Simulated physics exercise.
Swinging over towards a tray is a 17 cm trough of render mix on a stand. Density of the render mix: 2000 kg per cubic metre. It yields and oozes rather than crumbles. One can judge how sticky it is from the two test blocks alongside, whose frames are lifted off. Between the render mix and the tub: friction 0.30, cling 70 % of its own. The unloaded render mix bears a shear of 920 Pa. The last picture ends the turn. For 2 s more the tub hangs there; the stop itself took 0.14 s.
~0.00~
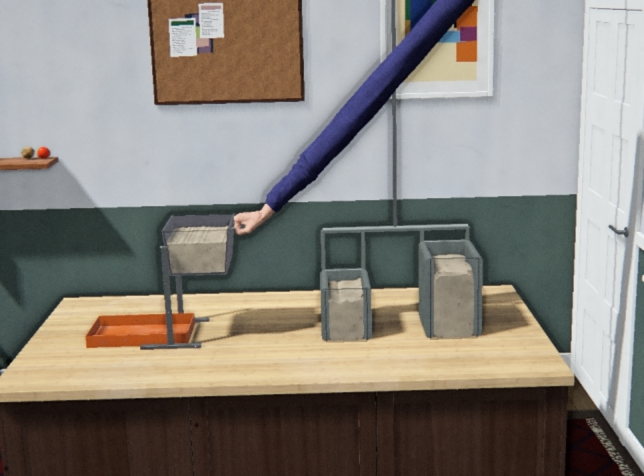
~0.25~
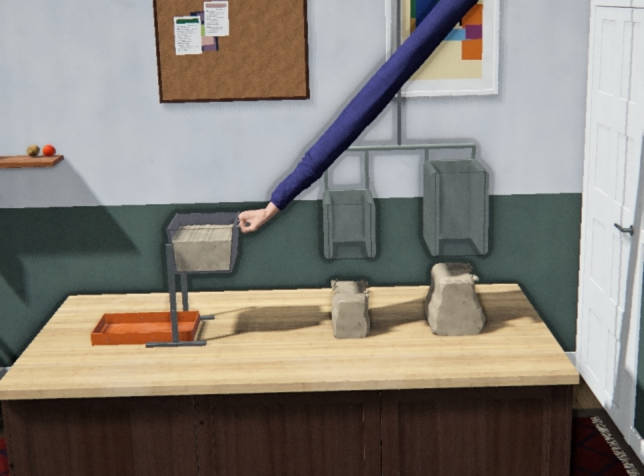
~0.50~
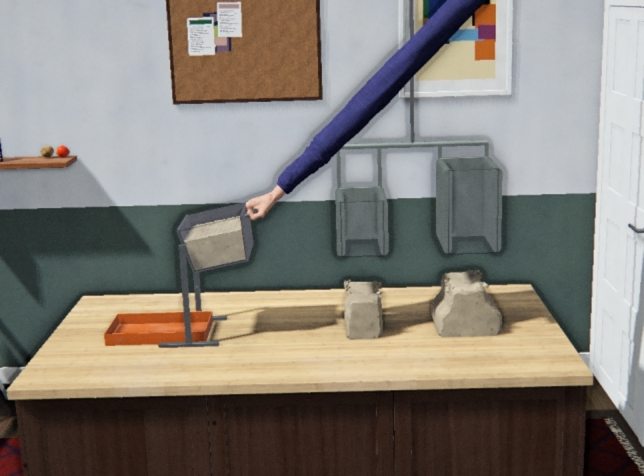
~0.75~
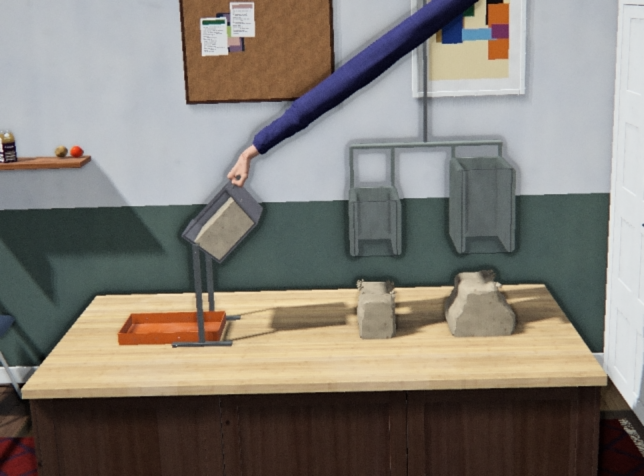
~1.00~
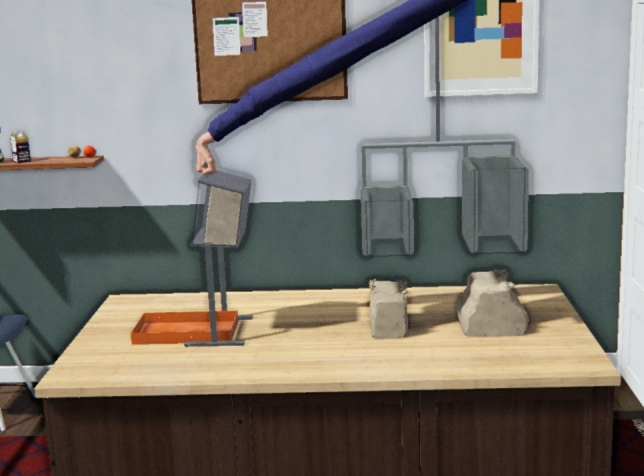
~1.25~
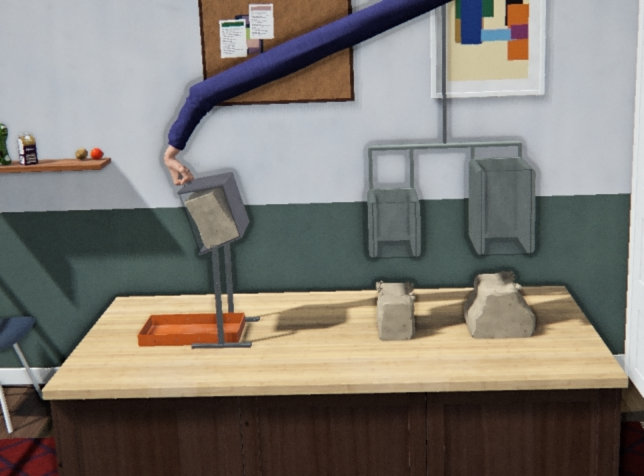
Two clear casings rose off a pair of grey-brown blocks, which sagged, the taller one more, and then a blue-sleeved arm swung a tub of the same thick stuff up and over leftward above an orange tray.
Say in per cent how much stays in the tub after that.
Close to 9 percent stays in.
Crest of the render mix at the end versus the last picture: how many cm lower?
Some 14 cm.
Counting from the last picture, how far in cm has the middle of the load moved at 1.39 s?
Around 7 cm.
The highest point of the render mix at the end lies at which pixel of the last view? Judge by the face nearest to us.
On the near face, the top ends up close to (236, 228).
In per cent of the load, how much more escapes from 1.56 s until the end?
Around 22 percent of the load.
By 1.39 s, the tub is at 105 degrees and holds 69 %.
By 1.56 s, the tub is at 105 degrees and holds 30 %.
By 1.73 s, the tub is at 105 degrees and holds 9 %.
By 1.90 s, the tub is at 105 degrees and holds 9 %.
By 3.25 s, at the end, the tub is at 105 degrees and holds 9 %.
